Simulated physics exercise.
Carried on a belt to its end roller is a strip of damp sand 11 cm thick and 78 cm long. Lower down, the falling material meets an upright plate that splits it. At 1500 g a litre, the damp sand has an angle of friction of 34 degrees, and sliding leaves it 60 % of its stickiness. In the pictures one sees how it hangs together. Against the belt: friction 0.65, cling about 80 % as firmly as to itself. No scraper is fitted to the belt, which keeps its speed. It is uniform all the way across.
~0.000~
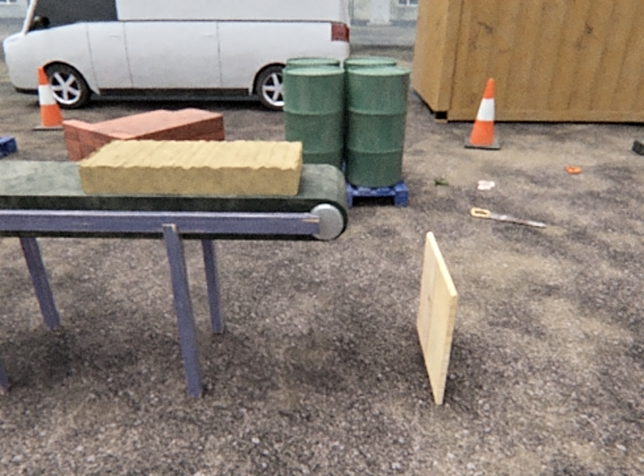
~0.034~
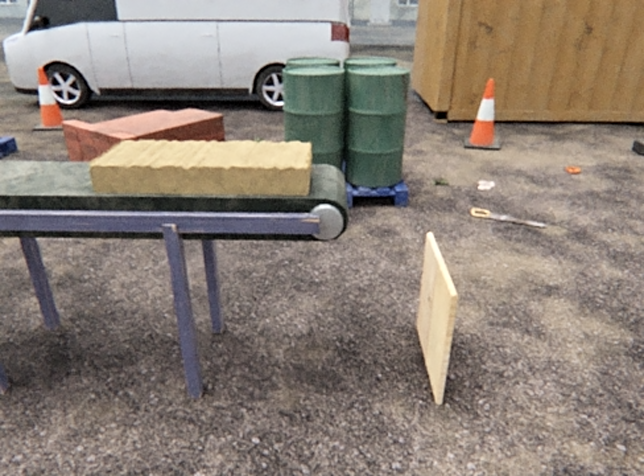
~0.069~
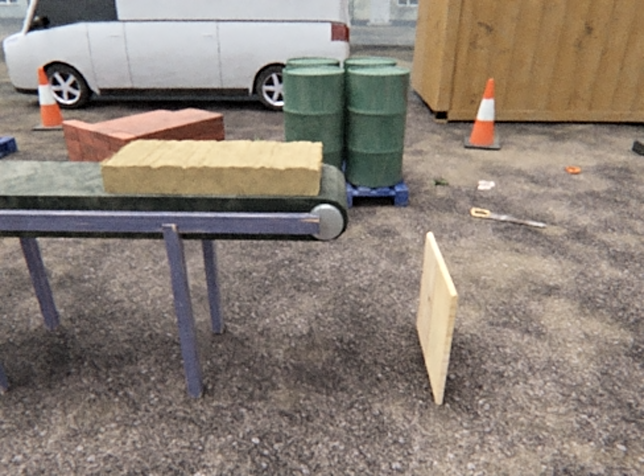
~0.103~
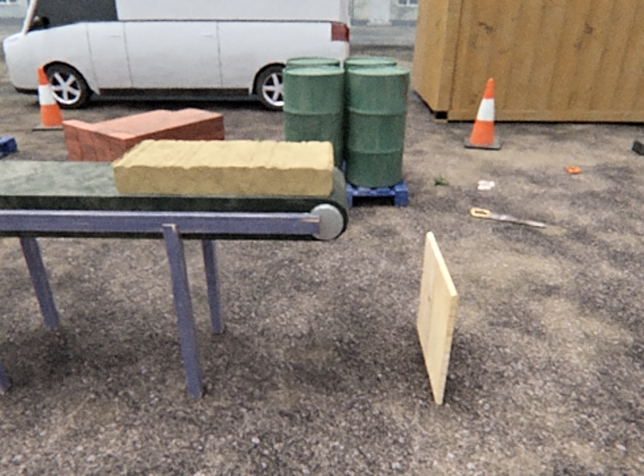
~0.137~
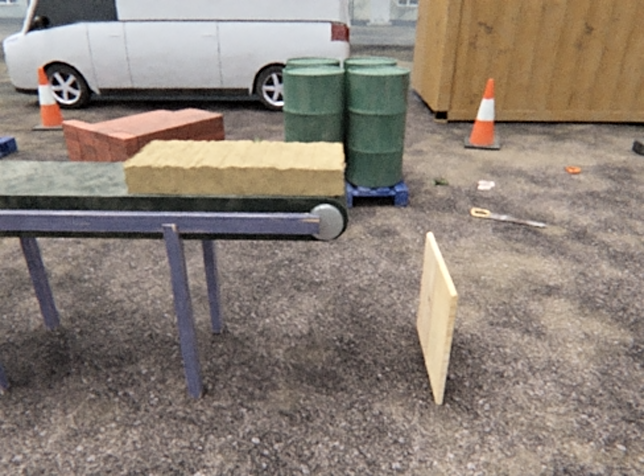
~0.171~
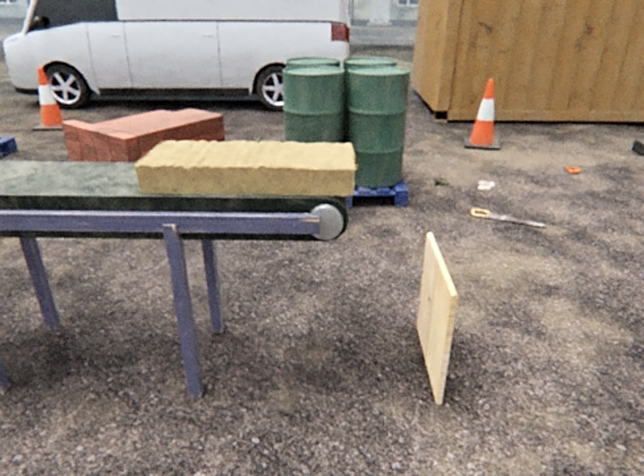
In an outdoor yard with a white van, green barrels and traffic cones, a conveyor belt carries a rough-topped yellowish block of material steadily to the right, until its front edge extends slightly past the end roller.
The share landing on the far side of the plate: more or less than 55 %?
That figure stays shy of 55 per cent.
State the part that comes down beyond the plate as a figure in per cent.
Roughly 16 percent.
After 0.38 s, 0 % is beyond the plate's line.
After 0.62 s, 6 % is beyond the plate's line.
After 0.86 s, 12 % is beyond the plate's line.
After 1.10 s, 17 % is beyond the plate's line.
After 2.26 s, at the end, 17 % is beyond the plate's line.
